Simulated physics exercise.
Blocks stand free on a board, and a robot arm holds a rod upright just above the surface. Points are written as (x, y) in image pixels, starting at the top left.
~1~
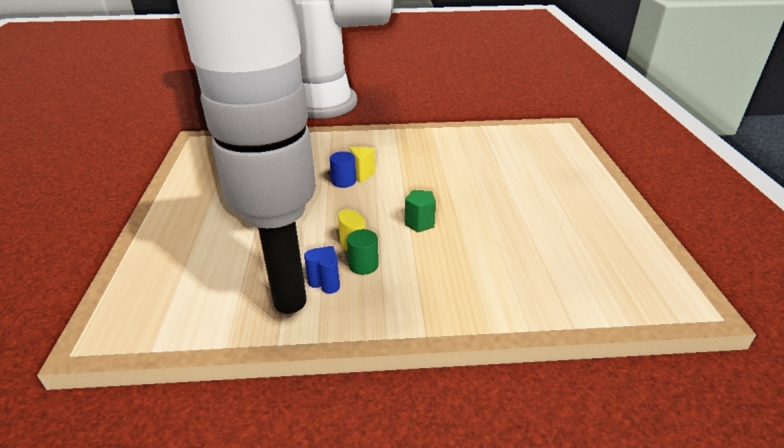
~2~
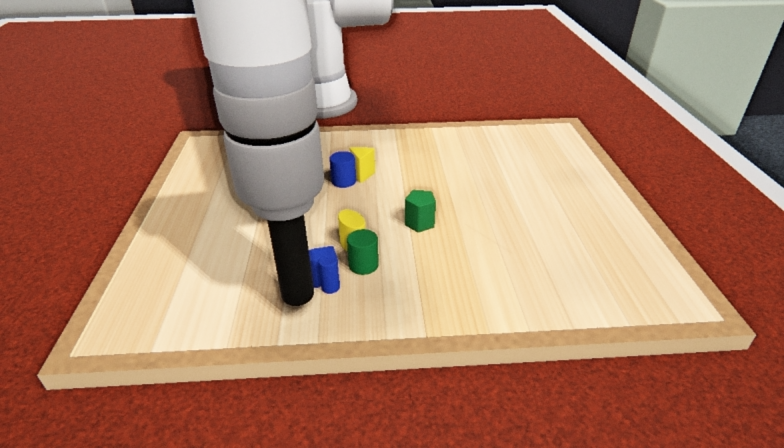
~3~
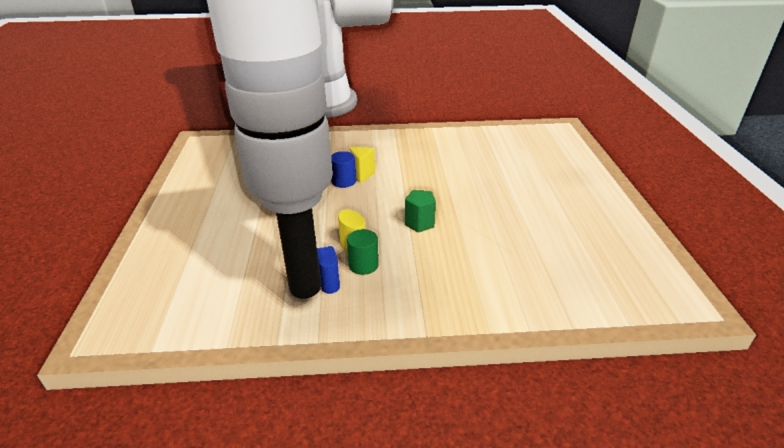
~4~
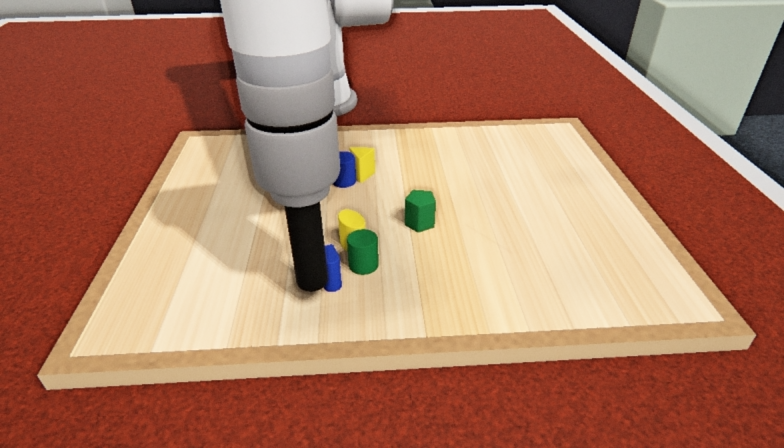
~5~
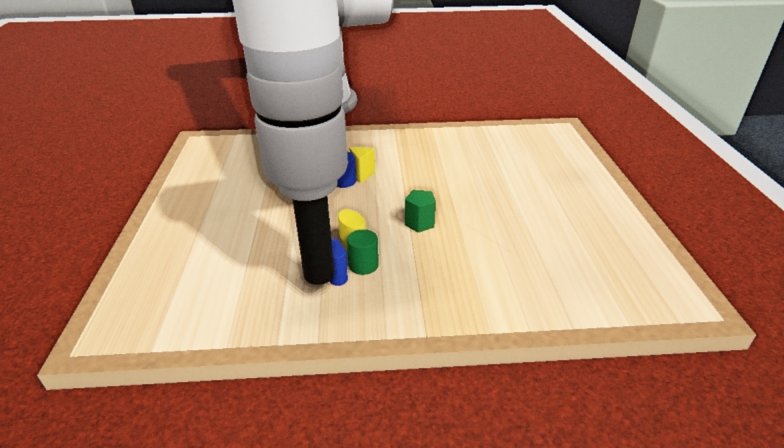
A robot arm moves a black rod right and slightly away, against a blue block.
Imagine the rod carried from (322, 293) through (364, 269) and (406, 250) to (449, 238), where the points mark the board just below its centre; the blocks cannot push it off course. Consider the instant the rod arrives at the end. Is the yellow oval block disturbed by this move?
It shifts.
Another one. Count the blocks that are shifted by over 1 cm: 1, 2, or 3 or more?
I count three at least.
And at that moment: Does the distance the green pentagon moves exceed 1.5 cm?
My answer is yes.
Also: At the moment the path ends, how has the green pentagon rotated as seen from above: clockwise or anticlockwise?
Watching from overhead, you'd notice the green pentagon rotating counter-clockwise.
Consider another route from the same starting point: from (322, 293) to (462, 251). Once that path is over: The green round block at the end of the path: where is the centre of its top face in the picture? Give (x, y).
Its top middle is near (378, 228).
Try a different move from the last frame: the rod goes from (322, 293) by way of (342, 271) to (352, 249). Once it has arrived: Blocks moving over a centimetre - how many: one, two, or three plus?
Three or more blocks move more than 1 cm.
The first path, step by step. One third of the way, rod (363, 252); blue heart (361, 226), turned 25° anticlockwise; yellow oval block (356, 209), turned 30° anticlockwise; green round block (392, 222).
Two thirds of the way, rod (406, 234); blue heart (370, 220), turned 70° anticlockwise; yellow oval block (356, 206), turned 45° anticlockwise; green round block (417, 208); green pentagon (425, 193), turned 15° anticlockwise.
At the end, rod (450, 222); blue heart (370, 220), turned 70° anticlockwise; yellow oval block (356, 206), turned 45° anticlockwise; green round block (445, 196); green pentagon (430, 182), turned 55° anticlockwise.
